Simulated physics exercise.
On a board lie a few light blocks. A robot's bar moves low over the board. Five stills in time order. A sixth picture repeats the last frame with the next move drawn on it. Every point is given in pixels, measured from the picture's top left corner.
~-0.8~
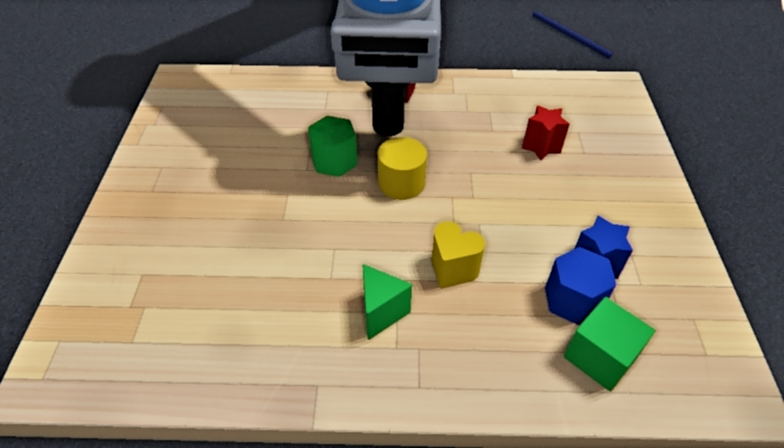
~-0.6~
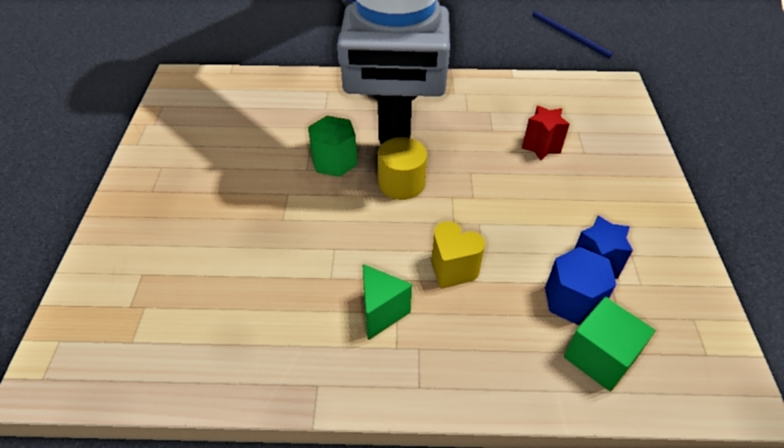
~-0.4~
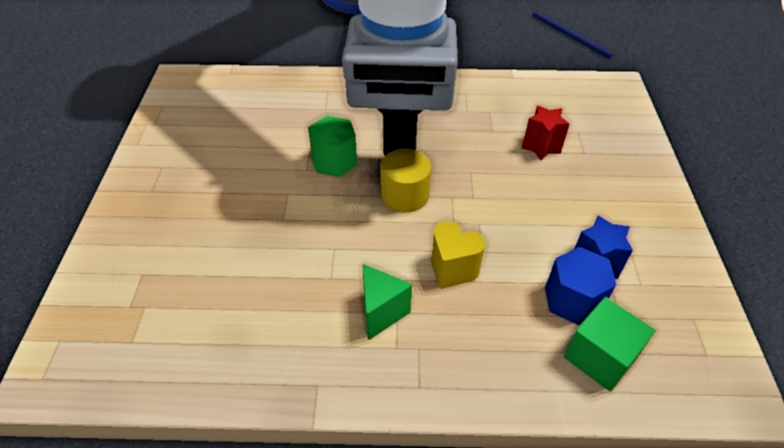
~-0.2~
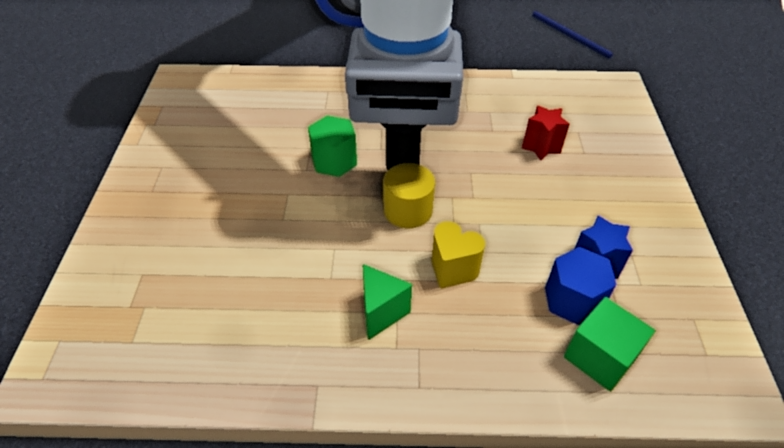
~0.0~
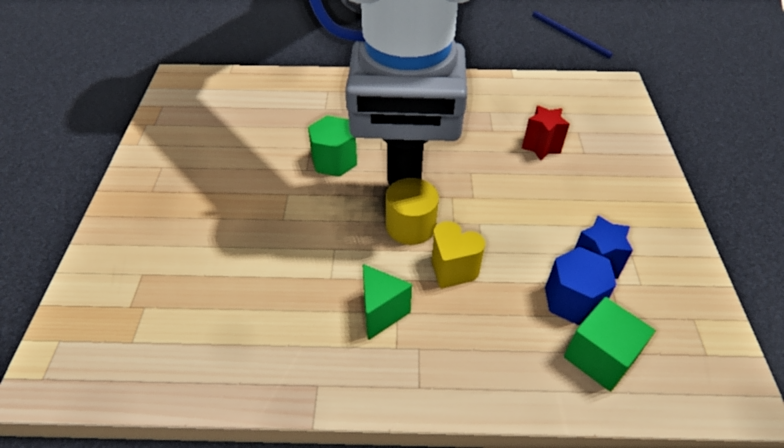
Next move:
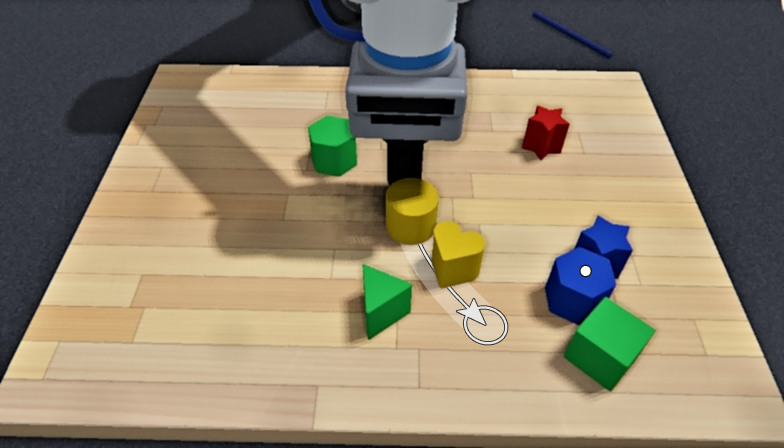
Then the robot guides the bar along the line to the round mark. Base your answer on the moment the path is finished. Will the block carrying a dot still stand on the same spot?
It seems so.
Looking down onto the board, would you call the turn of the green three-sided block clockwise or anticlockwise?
I'd predict that, seen from above, the green three-sided block rotates clockwise.
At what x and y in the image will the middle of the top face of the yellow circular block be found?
I'd guess (431, 303).
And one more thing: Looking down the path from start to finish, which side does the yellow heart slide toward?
It goes left.
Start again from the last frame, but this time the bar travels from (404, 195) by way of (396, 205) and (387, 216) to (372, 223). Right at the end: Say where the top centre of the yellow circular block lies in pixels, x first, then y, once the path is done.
My prediction: (411, 215).
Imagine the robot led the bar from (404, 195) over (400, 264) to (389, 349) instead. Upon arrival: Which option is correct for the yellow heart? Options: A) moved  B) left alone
A.
The line goes from (404, 195) via (428, 259), ending at (486, 325); the dot is on the blue six-sided block.
On the path given first. One third of the way, bar (418, 223); yellow circular block (419, 243); yellow heart (472, 260), turned 60° anticlockwise.
Two thirds of the way, bar (445, 267); green three-sided block (375, 295), turned 35° clockwise; yellow circular block (427, 289); yellow heart (482, 270), turned 90° anticlockwise.
At the end, bar (489, 312); green three-sided block (375, 296), turned 40° clockwise; yellow circular block (431, 303); yellow heart (533, 298), turned 120° anticlockwise; blue six-sided block unmoved.
